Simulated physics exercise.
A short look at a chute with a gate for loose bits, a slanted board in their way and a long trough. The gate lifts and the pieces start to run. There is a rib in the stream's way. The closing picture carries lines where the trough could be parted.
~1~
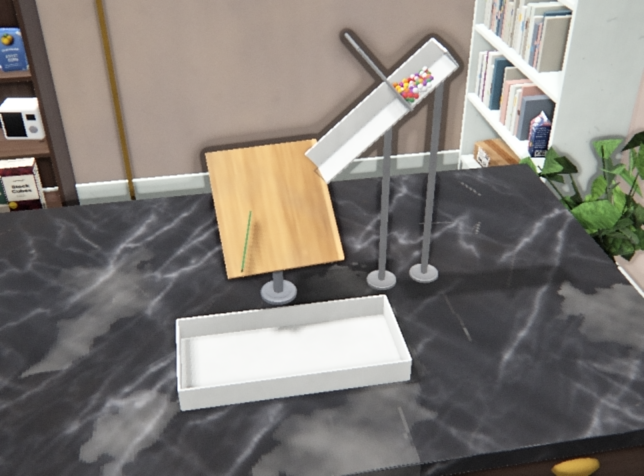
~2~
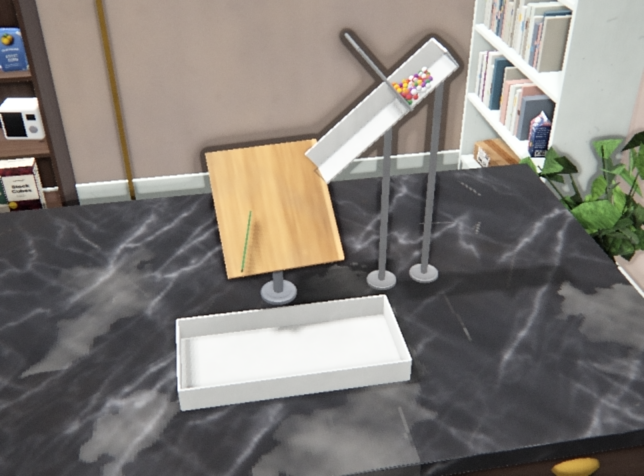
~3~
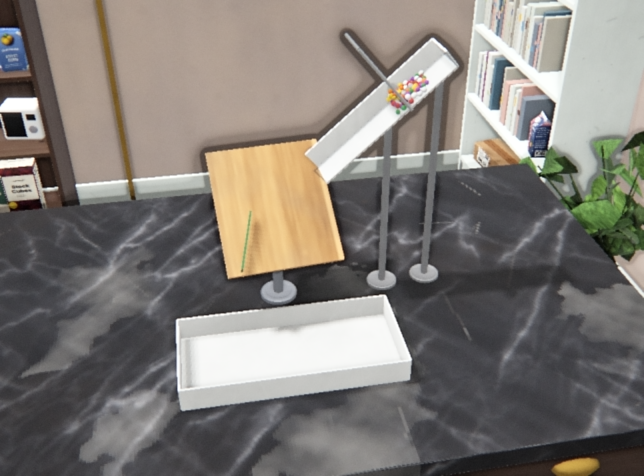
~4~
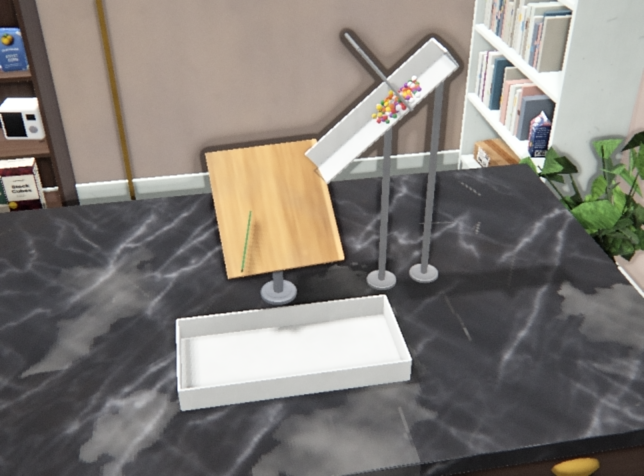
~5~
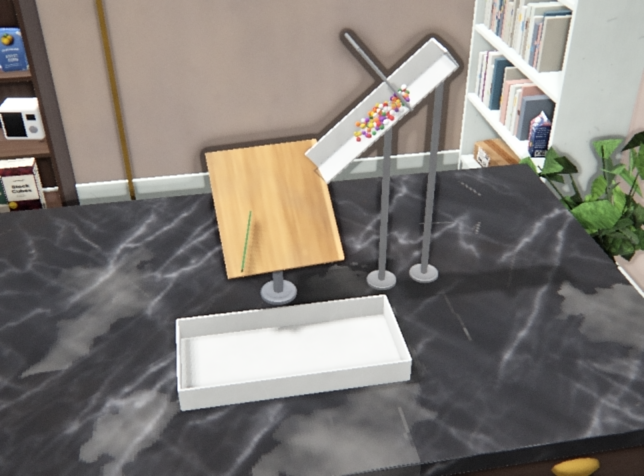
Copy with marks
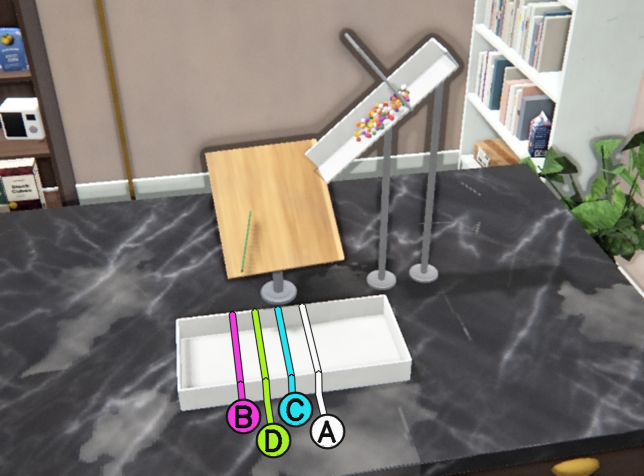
Small multicoloured beads, bunched near the top of a sloping white chute, begin to slide down to the left. The cluster stretches out as it moves, its front getting about halfway along the chute, while the tilted wooden board with its thin green rib and the empty white trough stay still.
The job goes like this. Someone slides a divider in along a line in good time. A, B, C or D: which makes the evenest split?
D.
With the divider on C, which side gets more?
The left side.
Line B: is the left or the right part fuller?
Right.
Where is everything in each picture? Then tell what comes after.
Load behind the gate at (411, 87), round plastic beads; lip of the chute at (322, 175), sloping fairly steeply, in the first frame.
Middle of the board at (274, 205), tilted fairly steeply; middle of its low edge at (287, 268); of its high edge at (262, 146), in the second frame.
Front corners of the trough at (179, 390) and (411, 360), empty; front of the load at (398, 112), in the third frame.
Middle of the load at (397, 99); its front at (375, 117), about a quarter of the way to the lip; rib from (251, 211) to (242, 269), in the fourth frame.
Middle of the load at (384, 115); its front at (359, 140), about half of the way to the lip, in the fifth frame.
On the marked copy, line A crosses the front rim at (318, 372); line B crosses the front rim at (240, 382); line C crosses the front rim at (291, 376); line D crosses the front rim at (265, 379).
If A is chosen, of what is caught, most on the left of the divider, a small part on the right.
If B is chosen, of what is caught, a small part on the left of the divider, most on the right.
If C is chosen, of what is caught, most on the left of the divider, a small part on the right.
If D is chosen, of what is caught, about half on the left of the divider, about half on the right.
